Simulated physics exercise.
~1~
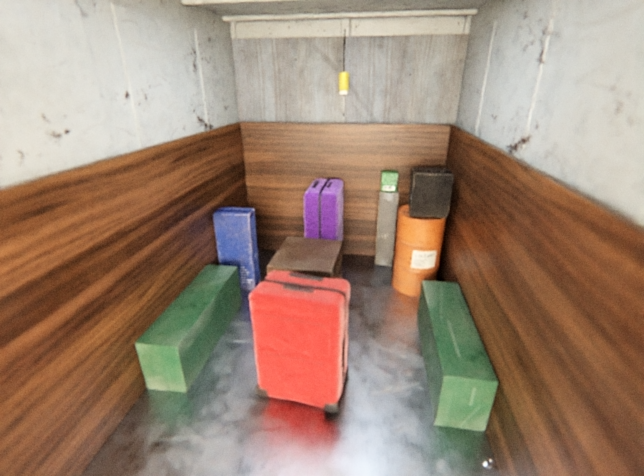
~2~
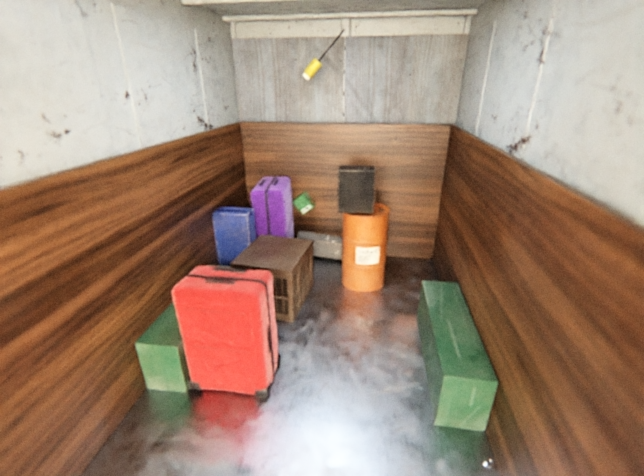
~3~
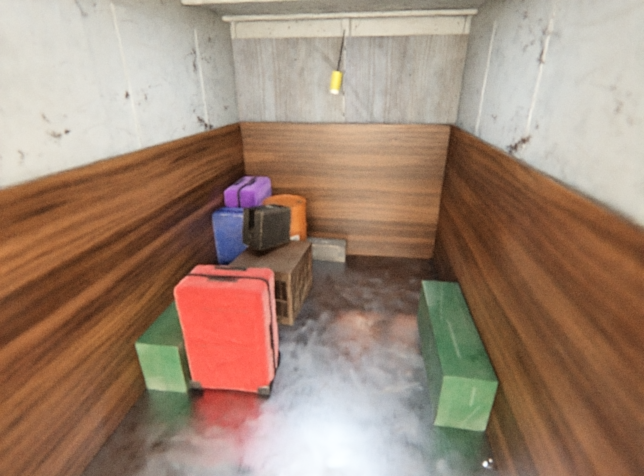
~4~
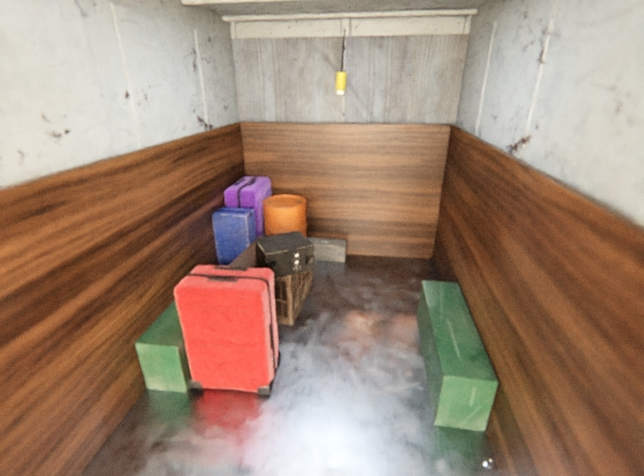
In the video, suitcases, boxes, a brown chest and an orange drum slide left in a wood-panelled load bay as a yellow hanging object swings; the grey box topples, the small green box drops from sight, and the black box ends tipped on the chest.
